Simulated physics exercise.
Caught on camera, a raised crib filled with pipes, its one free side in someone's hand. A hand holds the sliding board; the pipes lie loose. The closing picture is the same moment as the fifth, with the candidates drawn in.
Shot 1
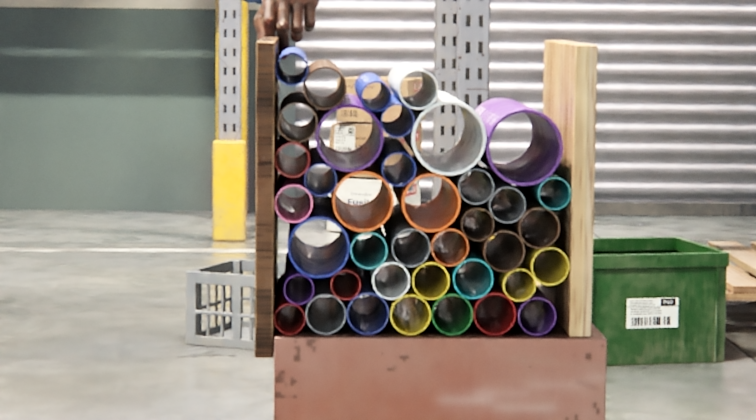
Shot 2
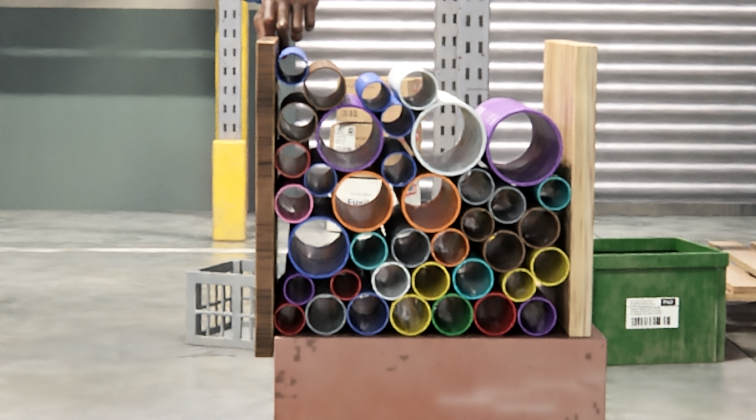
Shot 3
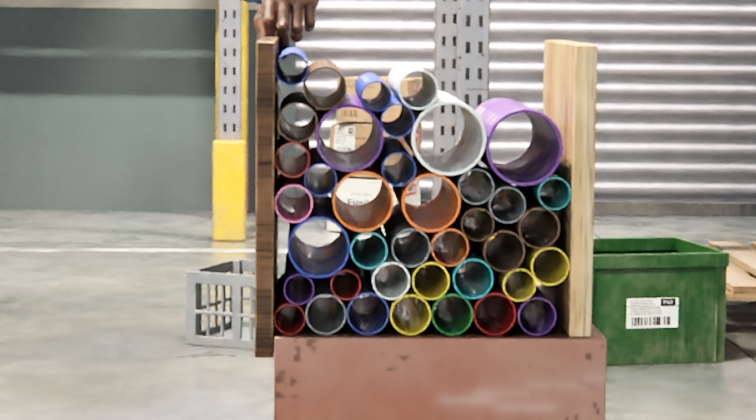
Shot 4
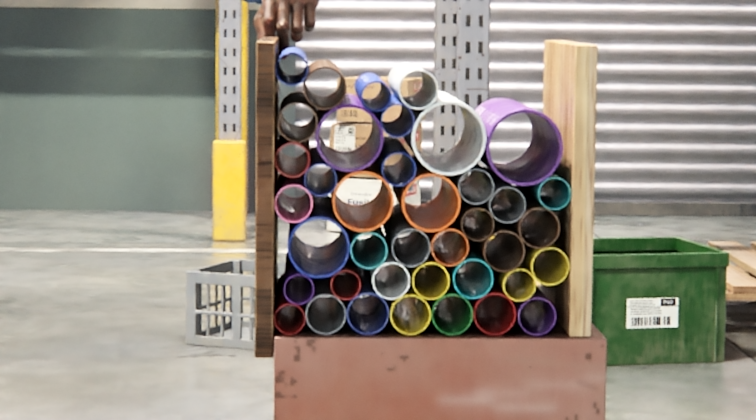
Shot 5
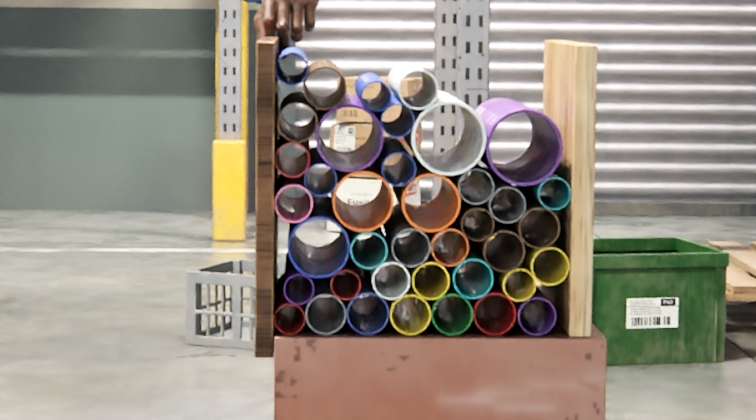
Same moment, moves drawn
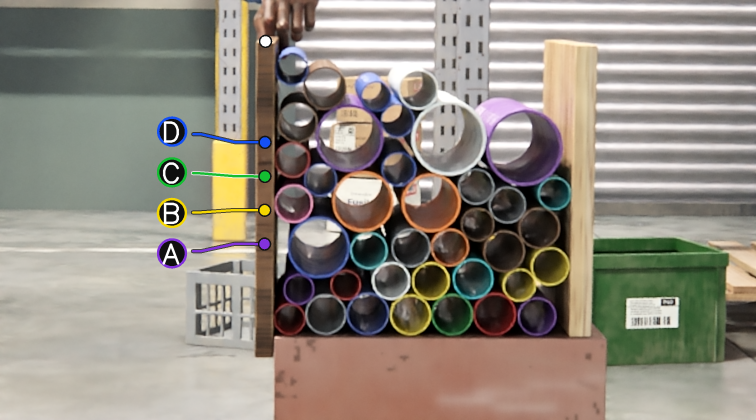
A hand rests on top of the dark wooden board at the left of a raised crib, staying still, while the loosely stacked pipes of many colours and sizes beside it show no visible movement.
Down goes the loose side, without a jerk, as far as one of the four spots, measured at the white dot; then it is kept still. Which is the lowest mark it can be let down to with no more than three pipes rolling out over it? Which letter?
The last mark within the limit is C.
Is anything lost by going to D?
Yes, at D.
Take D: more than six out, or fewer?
At D, fewer than six.
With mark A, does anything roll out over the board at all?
Yes, at A.
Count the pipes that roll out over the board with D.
With D, one.
On the marked copy, A at (265, 244); B at (265, 210); C at (265, 177); D at (265, 143); the white dot at (266, 41).
With C. Early on, top of the board (275, 104).
Further on, top of the board (274, 174).
At the end, top of the board (274, 176), one out over the board.
As for the rest, A more than three out over the board; B four out over the board; D one out over the board.
